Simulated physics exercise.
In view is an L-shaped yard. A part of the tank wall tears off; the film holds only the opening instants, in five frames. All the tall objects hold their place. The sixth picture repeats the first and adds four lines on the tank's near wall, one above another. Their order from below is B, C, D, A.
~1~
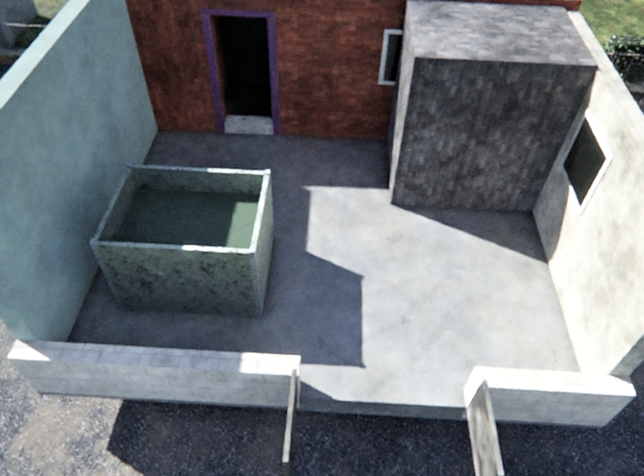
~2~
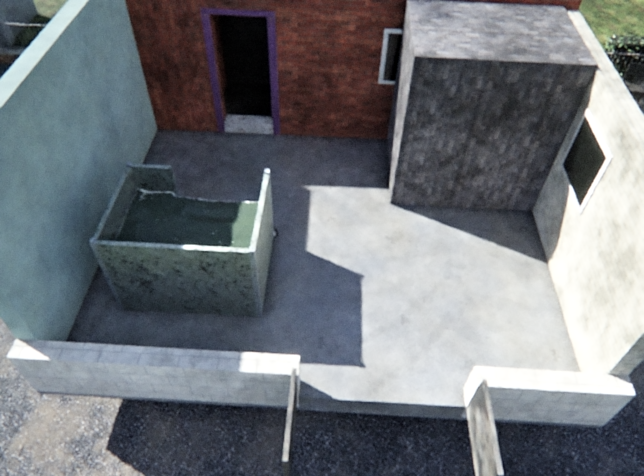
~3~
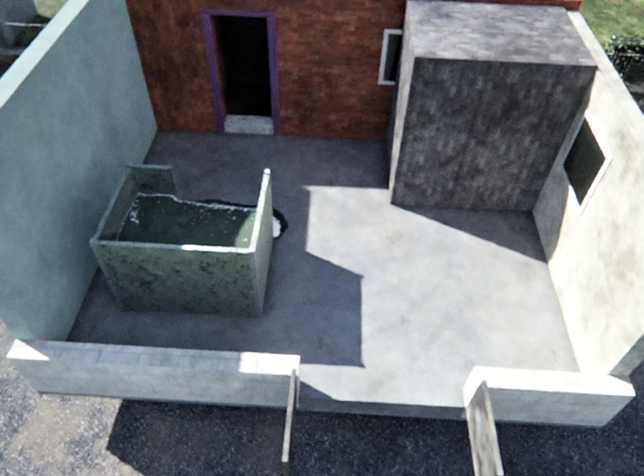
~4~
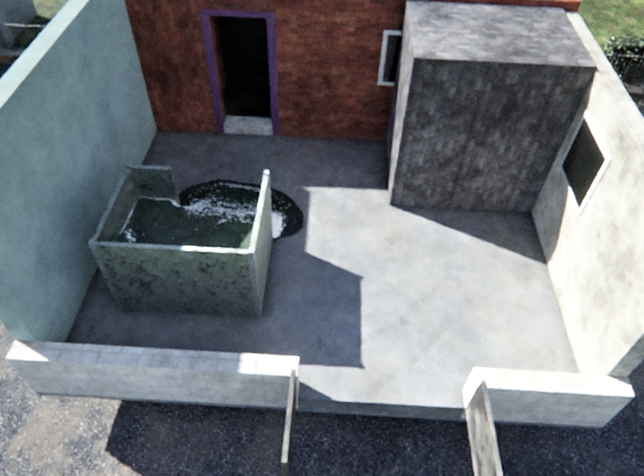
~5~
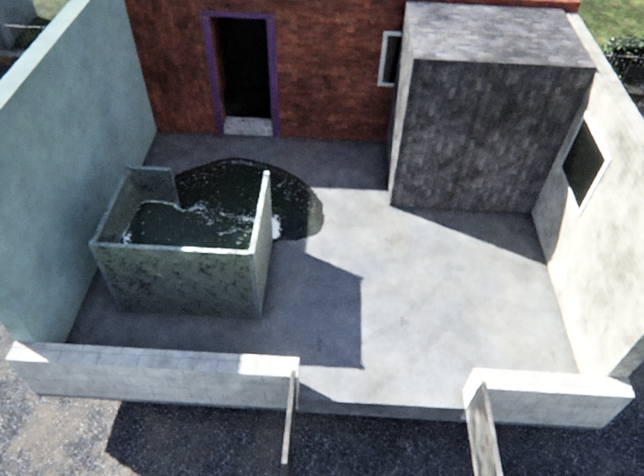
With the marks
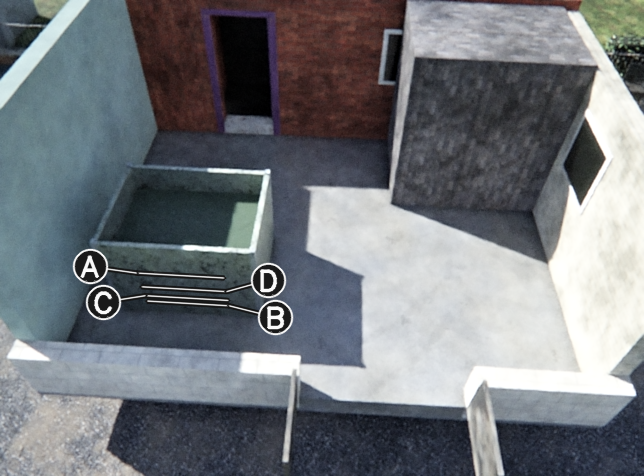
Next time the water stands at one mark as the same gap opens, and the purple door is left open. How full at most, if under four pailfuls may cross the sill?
Use level D.
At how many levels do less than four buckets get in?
Three of them.
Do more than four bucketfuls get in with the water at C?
No, not at all.
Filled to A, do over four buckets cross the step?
Yes.
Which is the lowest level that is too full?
A it is.
In white, A at (180, 275); B at (188, 303); C at (186, 298); D at (184, 289); from the bottom up B, C, D, A.
If A is chosen, about 13 bucketfuls get in.
If B is chosen, nothing gets over.
If C is chosen, nothing gets over.
If D is chosen, a bucket or two gets in.
